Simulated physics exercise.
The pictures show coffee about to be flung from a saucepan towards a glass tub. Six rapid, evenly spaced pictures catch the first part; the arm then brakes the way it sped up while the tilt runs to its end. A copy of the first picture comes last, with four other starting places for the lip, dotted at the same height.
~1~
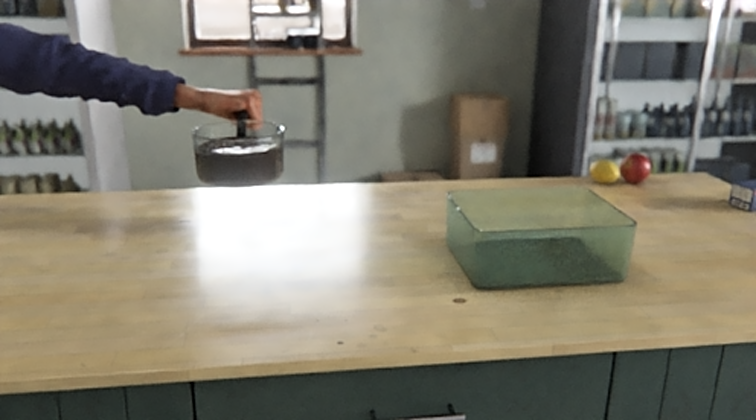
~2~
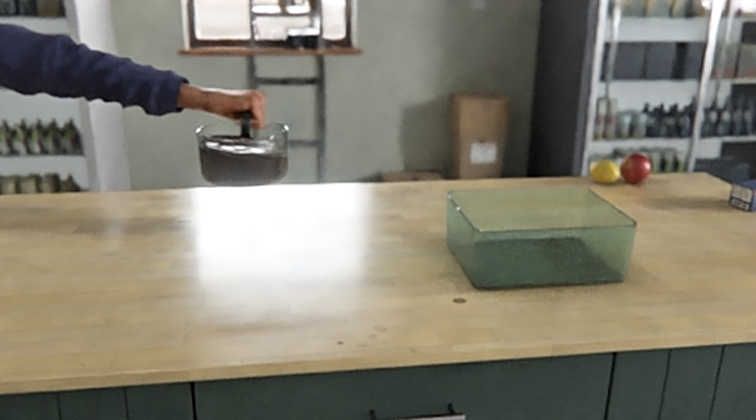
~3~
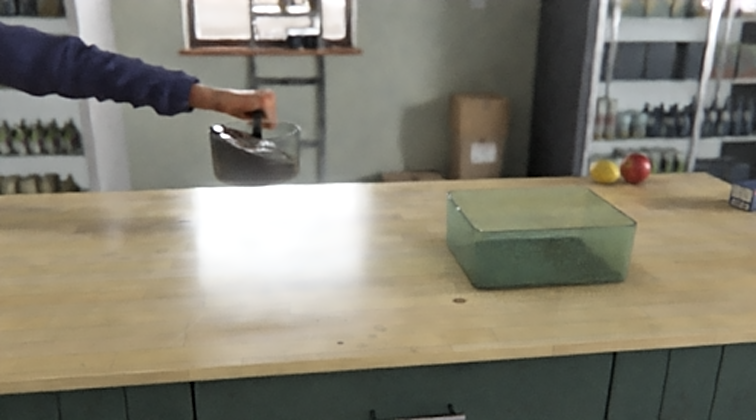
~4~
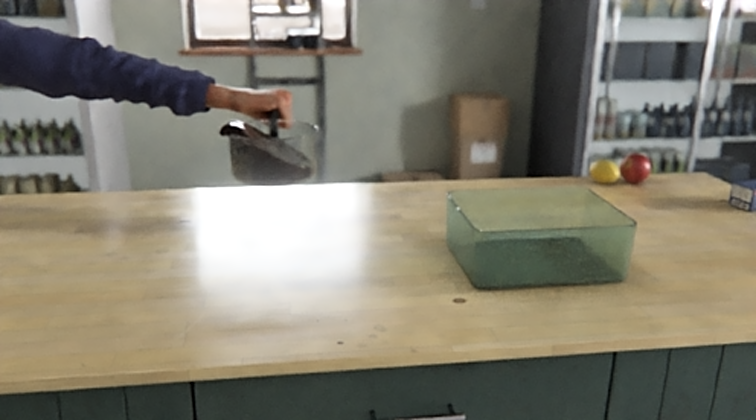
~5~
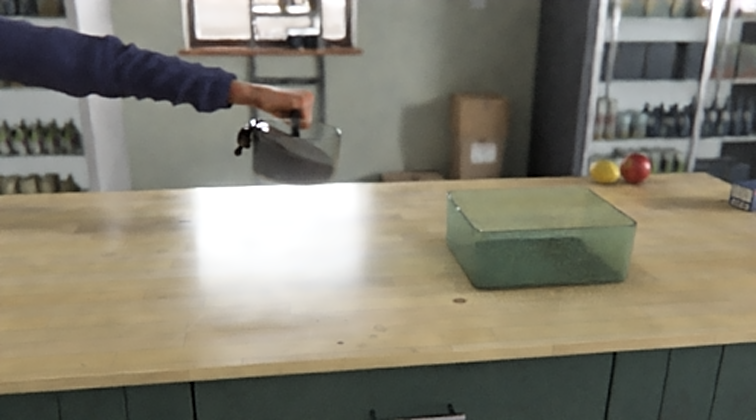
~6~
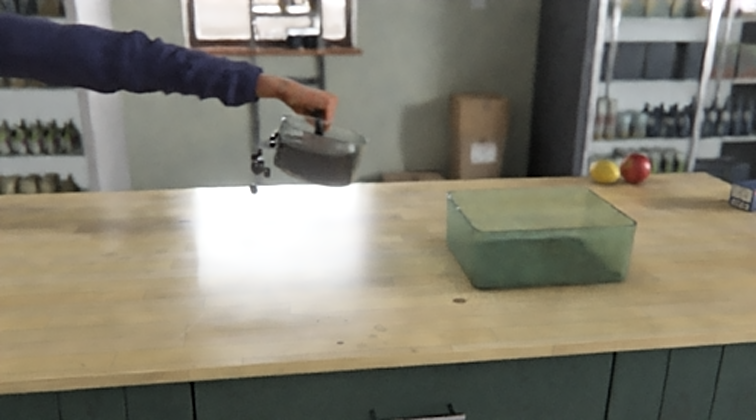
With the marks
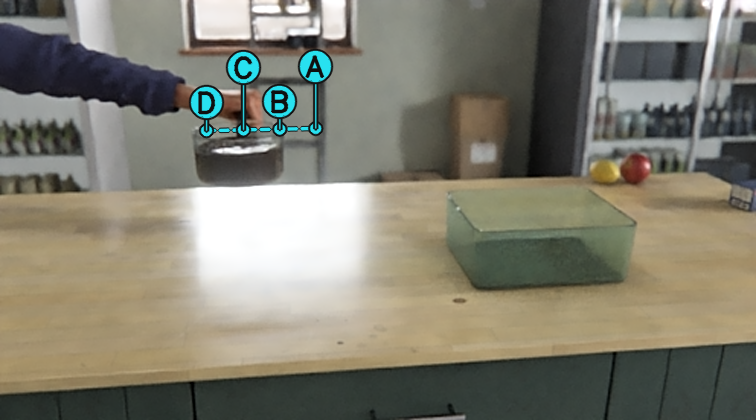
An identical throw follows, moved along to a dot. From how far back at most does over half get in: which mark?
That is dot A.
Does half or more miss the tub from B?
Yes, that goes wrong.
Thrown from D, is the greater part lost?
Yes, it does.
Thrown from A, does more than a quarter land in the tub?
Yes.
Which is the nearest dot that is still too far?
B.
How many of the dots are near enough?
One of the four.
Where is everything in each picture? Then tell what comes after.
Upright, lip at (281, 129); tub from (471, 288) to (625, 279); nothing has left yet.
Upright, lip at (286, 129); nothing has left yet.
Upright, lip at (298, 128); nothing has left yet.
Upright, lip at (316, 128); coffee is over the rim, down to (224, 134).
Tipped about 6°, lip at (340, 132); coffee is over the rim, down to (238, 154).
Tipped about 16°, lip at (365, 139); coffee is over the rim, down to (256, 191).
On the marked copy, A at (315, 128); B at (279, 129); C at (243, 129); D at (206, 130).
If A is chosen, about 62 % lands in the tub, 30 % falls short and 7 % goes beside or beyond.
If B is chosen, about 35 % lands in the tub, 61 % falls short and 4 % goes beside or beyond.
If C is chosen, about 2 % lands in the tub, 97 % falls short.
If D is chosen, about 0 % lands in the tub, 100 % falls short.
